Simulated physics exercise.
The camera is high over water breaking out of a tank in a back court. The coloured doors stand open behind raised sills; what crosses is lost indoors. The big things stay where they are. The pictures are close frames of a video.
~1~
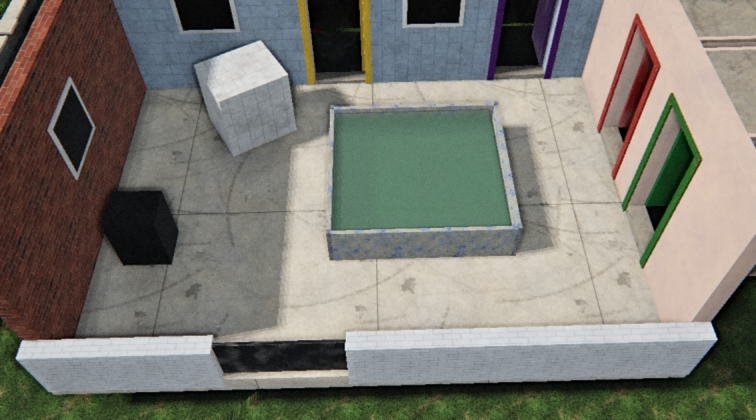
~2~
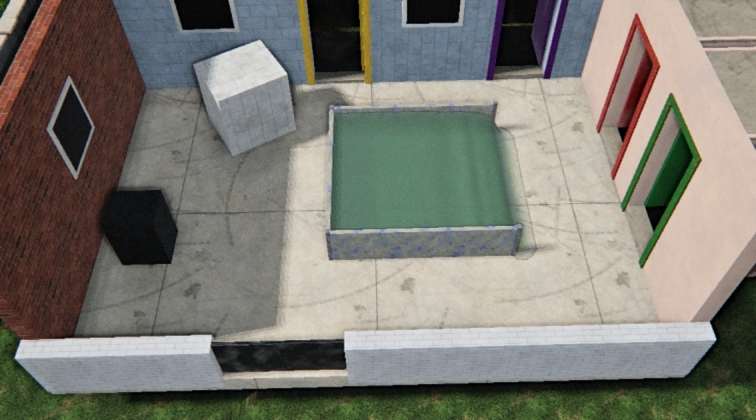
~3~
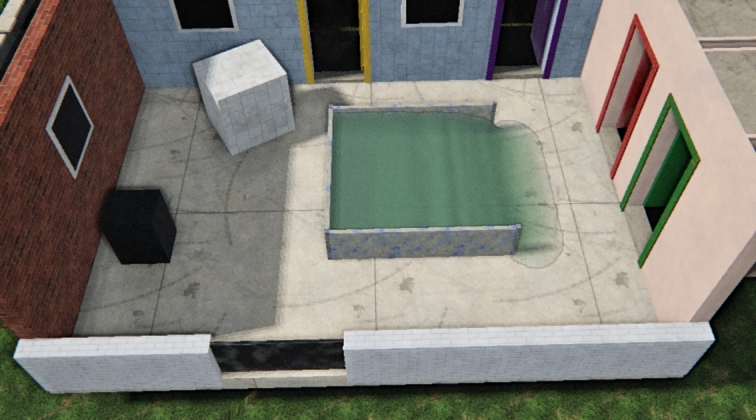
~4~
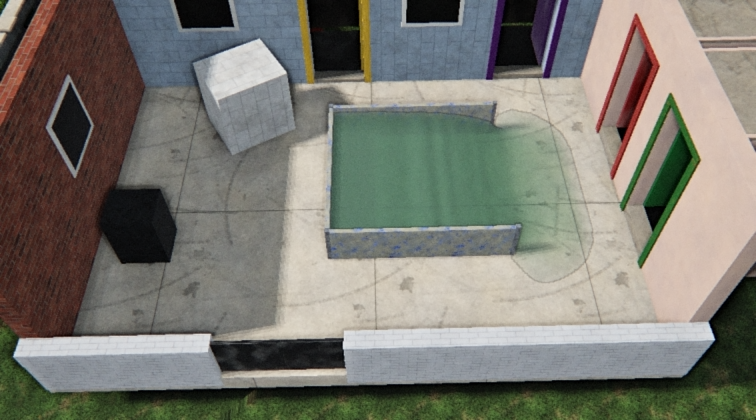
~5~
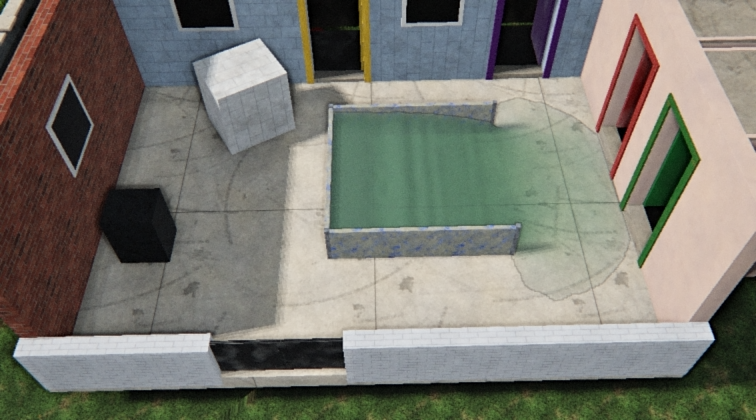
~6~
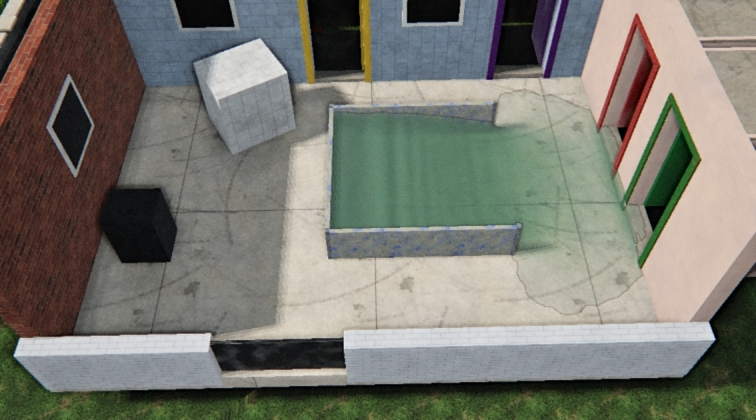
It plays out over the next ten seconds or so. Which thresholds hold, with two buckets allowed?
The green door floods; the red door floods; the yellow door floods; the purple door floods.
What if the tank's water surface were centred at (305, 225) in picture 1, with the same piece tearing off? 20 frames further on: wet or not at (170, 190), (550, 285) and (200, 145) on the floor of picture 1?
As listed: No water, awash, dry.
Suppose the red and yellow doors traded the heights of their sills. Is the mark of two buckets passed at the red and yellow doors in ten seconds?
Then: Red passes that mark; yellow stays under.
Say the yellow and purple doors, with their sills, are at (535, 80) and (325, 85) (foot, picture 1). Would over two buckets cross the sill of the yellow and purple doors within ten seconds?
In short: Yellow goes over; purple keeps below it.
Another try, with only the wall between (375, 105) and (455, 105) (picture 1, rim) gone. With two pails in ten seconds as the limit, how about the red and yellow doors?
One by one: Red door stays under; yellow door takes more.
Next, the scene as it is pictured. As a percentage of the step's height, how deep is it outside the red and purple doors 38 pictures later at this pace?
In turn 70 and 140 per cent.
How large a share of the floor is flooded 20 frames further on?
Some 50 per cent.
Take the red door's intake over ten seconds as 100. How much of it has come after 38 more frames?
Roughly 100 per cent.
A moment on, water covers 25 % of the floor; the green door over two buckets in, the red door over two buckets in, the yellow door not reached, the purple door wet at the sill, nothing in.
Next, water covers 25 % of the floor; the green door far over two buckets in, the red door far over two buckets in, the yellow door not reached, the purple door wet at the sill, nothing in.
Then, water covers 50 % of the floor; the green door far over two buckets in, the red door far over two buckets in, the yellow door wet at the sill, nothing in, the purple door over two buckets in.
Later, water covers 85 % of the floor; the green door far over two buckets in, the red door far over two buckets in, the yellow door wet at the sill, nothing in, the purple door far over two buckets in.
In the end, water covers 100 % of the floor; the green door far over two buckets in, the red door far over two buckets in, the yellow door over two buckets in, the purple door far over two buckets in.
